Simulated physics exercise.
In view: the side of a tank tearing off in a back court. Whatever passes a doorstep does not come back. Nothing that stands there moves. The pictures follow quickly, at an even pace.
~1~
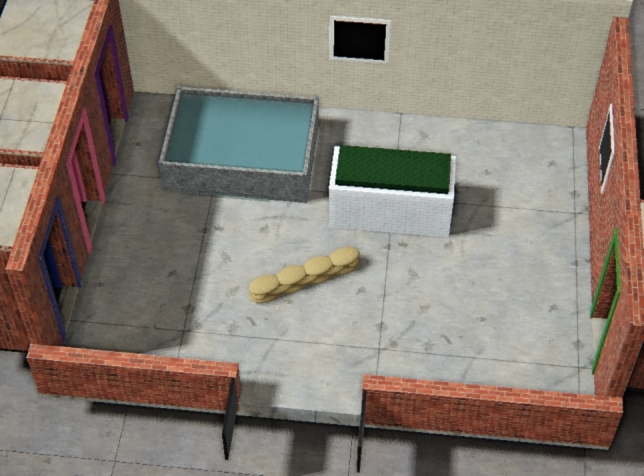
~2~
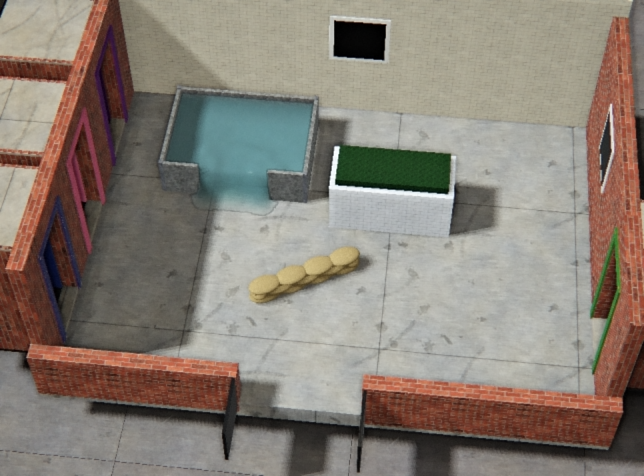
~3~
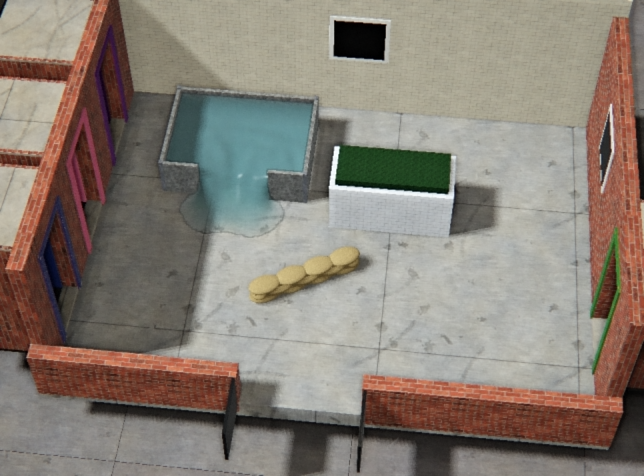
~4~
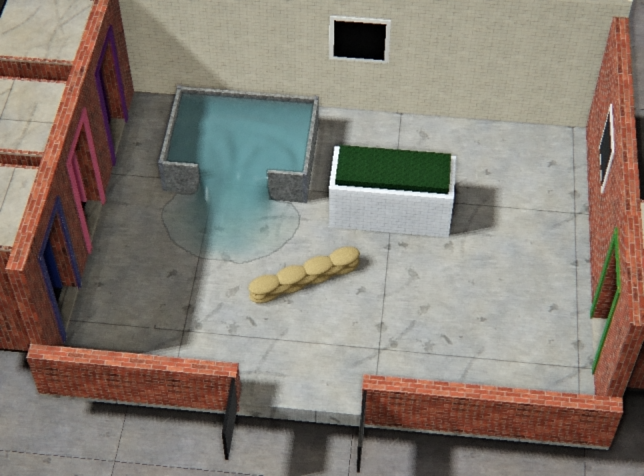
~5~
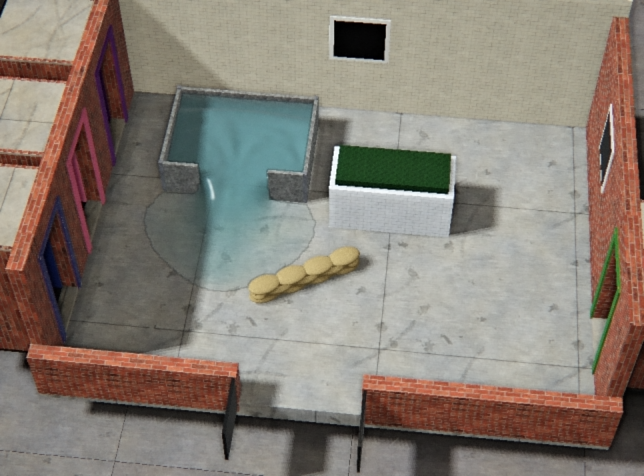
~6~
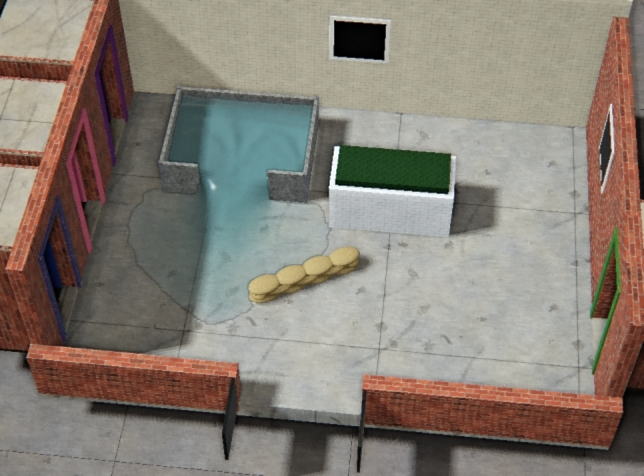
Water bursts through a gap torn in the near side of a grey-walled tank at the back left of a brick-walled court, seen from high above by a still camera. A white block with a green top stands right of the tank, and a row of tan sacks lies in front. The water spreads forward over the grey paving in a widening rounded sheet, reaching the sacks' left end.
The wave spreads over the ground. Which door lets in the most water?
The blue door.
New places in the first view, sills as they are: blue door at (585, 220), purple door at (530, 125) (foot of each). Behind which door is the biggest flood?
I say the green-painted one.
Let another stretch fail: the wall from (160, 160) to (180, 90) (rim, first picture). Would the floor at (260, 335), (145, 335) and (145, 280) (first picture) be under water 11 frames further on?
As listed: No water, flooded, covered.
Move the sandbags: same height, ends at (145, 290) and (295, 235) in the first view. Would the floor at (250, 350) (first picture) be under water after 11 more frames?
At that place: Covered.
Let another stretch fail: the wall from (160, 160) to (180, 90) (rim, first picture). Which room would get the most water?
The door marked purple.
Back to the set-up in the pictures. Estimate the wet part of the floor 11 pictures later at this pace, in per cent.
About 30 per cent.
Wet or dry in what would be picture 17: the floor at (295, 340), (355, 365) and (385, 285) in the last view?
As listed: Clear, dry, not flooded.
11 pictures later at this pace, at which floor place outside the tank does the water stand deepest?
Roughly at (68, 372).
A moment on, water covers 25 % of the floor; green door not reached, blue door not reached, purple door not reached, pink door wet at the sill, nothing in.
Next, water covers 30 % of the floor; green door not reached, blue door a trickle in, purple door not reached, pink door wet at the sill, nothing in.
Then, water covers 40 % of the floor; green door not reached, blue door some in, purple door not reached, pink door wet at the sill, nothing in.
Later, water covers 75 % of the floor; green door wet at the sill, nothing in, blue door a lot in, purple door wet at the sill, nothing in, pink door wet at the sill, nothing in.
In the end, water covers 85 % of the floor; green door some in, blue door a lot in, purple door a trickle in, pink door wet at the sill, nothing in; the blue door has let in the most.
